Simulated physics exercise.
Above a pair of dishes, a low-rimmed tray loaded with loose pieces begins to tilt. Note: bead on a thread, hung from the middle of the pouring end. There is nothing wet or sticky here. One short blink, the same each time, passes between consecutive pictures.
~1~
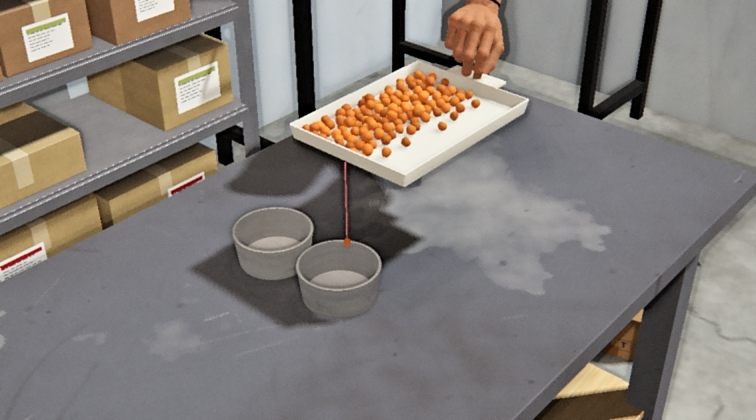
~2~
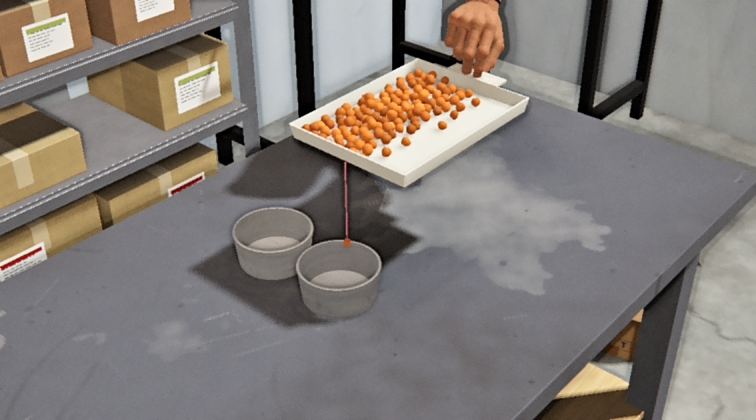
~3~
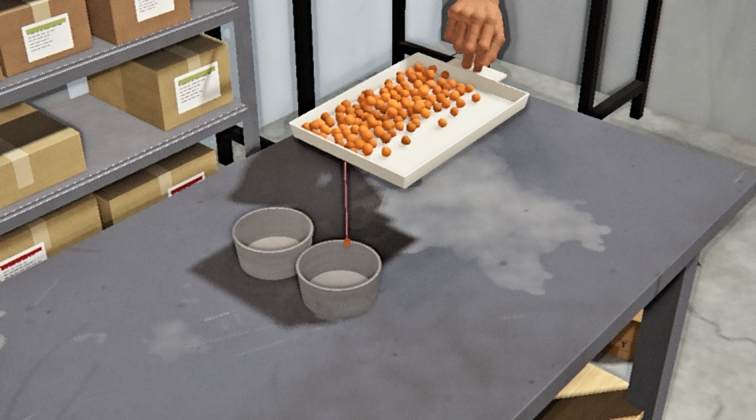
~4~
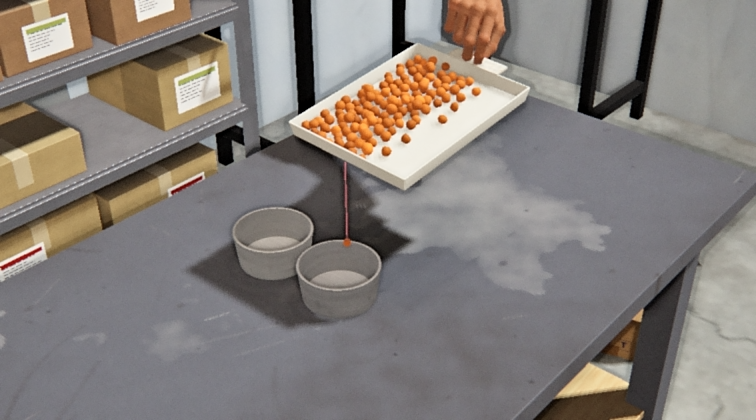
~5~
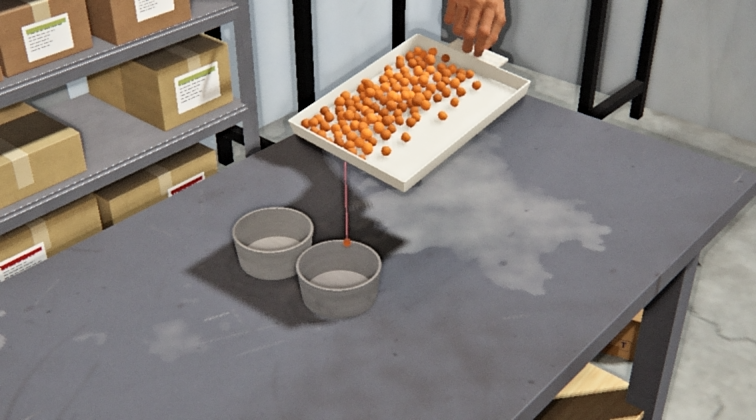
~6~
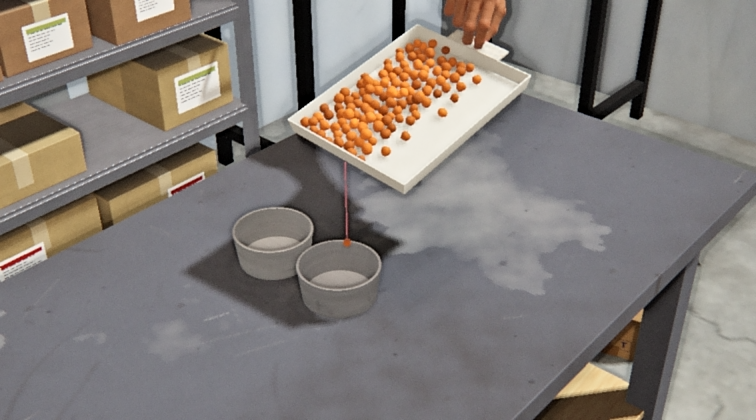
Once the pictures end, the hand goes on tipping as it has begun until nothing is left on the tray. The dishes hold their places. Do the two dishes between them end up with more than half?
No.
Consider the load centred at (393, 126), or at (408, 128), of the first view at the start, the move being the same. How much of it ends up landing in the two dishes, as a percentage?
About 20 % and 20 %.
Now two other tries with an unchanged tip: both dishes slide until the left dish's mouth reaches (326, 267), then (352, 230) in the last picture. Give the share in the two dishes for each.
About 60 per cent first, then about 20 per cent.
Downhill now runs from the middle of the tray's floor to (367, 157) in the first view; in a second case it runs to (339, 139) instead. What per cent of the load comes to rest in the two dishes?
Shares: 20 %, then 70 %.
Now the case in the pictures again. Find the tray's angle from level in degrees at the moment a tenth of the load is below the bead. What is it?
My estimate is some 110 degrees.
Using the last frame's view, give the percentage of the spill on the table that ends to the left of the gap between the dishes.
Close to 20 in a hundred.
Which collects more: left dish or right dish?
Simple - it is the one placed right.
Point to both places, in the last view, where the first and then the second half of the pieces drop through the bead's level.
The first part passes (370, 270); everything after passes (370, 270).
Just after the last frame, tray tipped steeply; almost all on the tray; just a few outside both; just a few in the air.
A moment on, tray tipped right over; almost all on the tray; just a few outside both.
Further on, tray tipped past a quarter turn; roughly a quarter in the right dish; roughly two thirds outside both.
When it is over, tray tipped past a quarter turn; roughly a quarter in the right dish; not one in the left dish; roughly two thirds outside both.
